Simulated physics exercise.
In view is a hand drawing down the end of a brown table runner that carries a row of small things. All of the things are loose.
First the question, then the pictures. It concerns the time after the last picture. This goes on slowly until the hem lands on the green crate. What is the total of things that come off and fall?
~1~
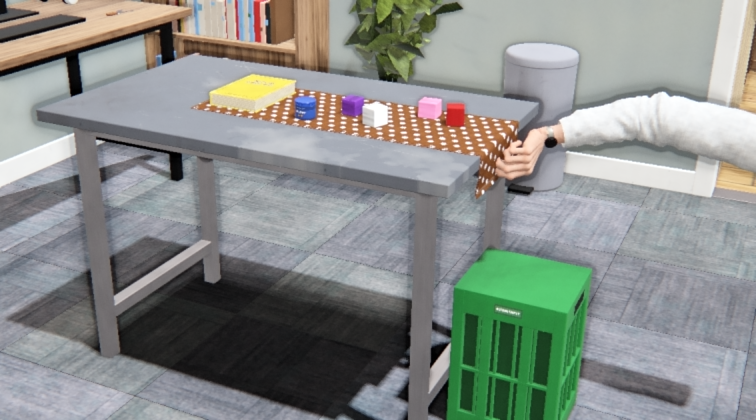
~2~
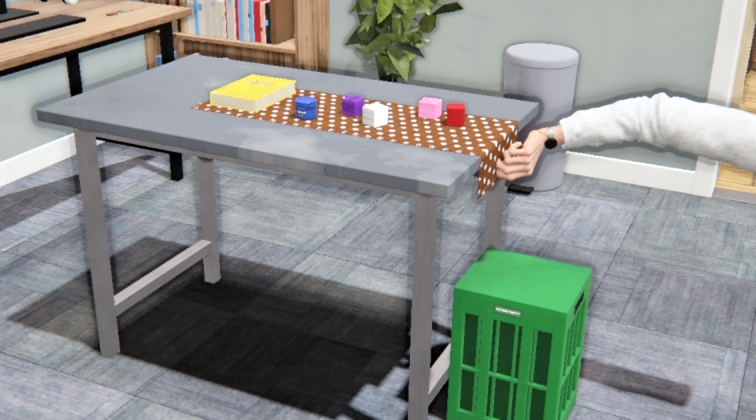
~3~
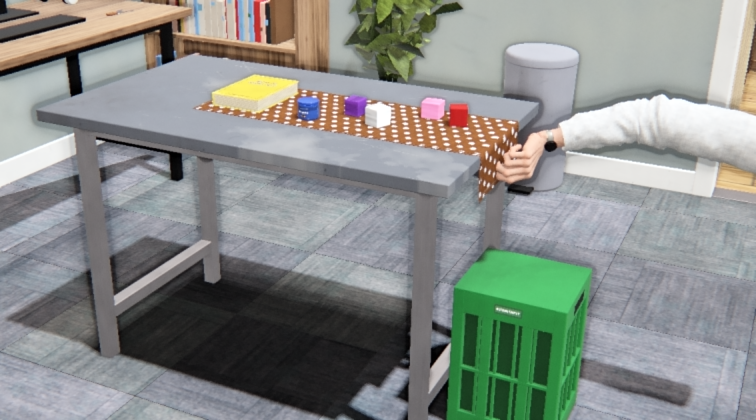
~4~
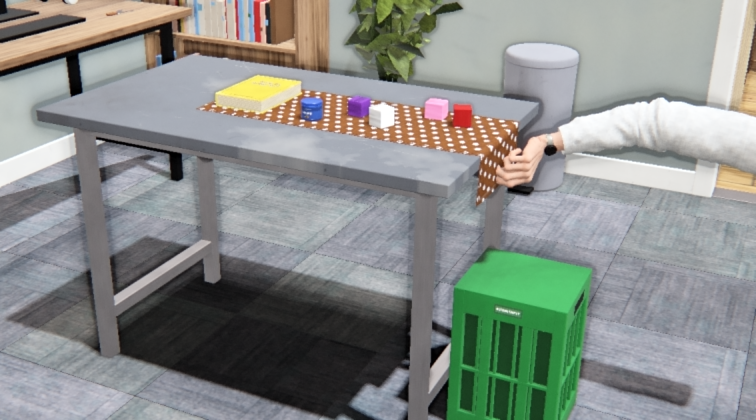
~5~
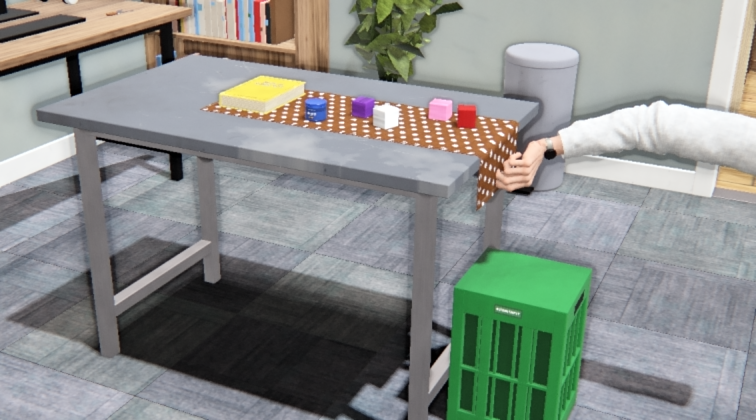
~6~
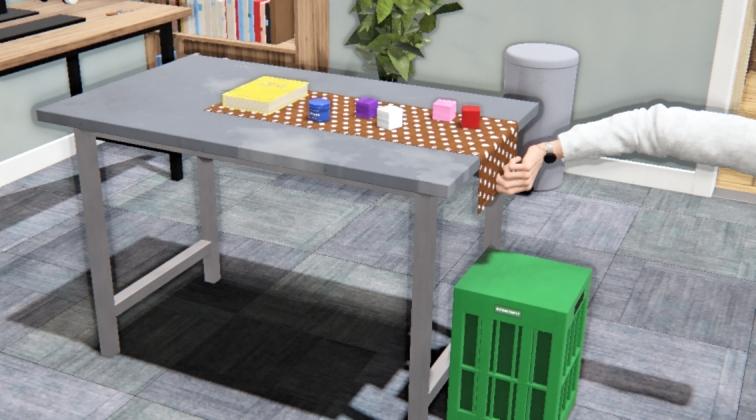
The total is two.
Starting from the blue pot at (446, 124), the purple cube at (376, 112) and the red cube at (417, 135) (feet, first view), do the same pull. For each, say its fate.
The blue pot topples down, the purple cube stays put, and the red cube topples down.
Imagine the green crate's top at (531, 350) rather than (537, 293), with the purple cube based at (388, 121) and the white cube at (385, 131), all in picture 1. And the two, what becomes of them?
Result: Purple cube gone, white cube gone.
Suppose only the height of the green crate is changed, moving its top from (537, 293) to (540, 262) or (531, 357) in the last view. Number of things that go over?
Respectively 1 and 4.
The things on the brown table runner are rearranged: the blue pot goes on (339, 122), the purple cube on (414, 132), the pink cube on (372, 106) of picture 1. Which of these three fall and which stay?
For the blue pot it's staying, for the purple cube it's falling, for the pink cube it's staying.
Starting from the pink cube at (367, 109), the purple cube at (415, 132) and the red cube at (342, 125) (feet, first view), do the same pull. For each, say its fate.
Outcome: Pink cube keeps its perch; purple cube is gone; red cube keeps its perch.
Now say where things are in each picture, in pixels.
The first picture shows hem (476, 199); red cube (456, 106); pink cube (430, 100); white cube (375, 106); purple cube (353, 98); blue pot (305, 100); top of the crate (537, 293).
The second picture shows hem (477, 200); red cube (456, 106).
The third picture shows hem (480, 203); pink cube (433, 101).
The fourth picture shows hem (476, 206); white cube (382, 107); top of the crate (537, 293).
The fifth picture shows hem (476, 211); purple cube (363, 99).
The sixth picture shows hem (477, 215); red cube (471, 108); pink cube (445, 103); white cube (390, 108); purple cube (367, 100); blue pot (319, 102).
Early on, hem near (495, 234); red cube gone.
Midway, hem on the crate; red cube gone.
Finally, hem on the crate; red cube and pink cube gone. It carries off two.
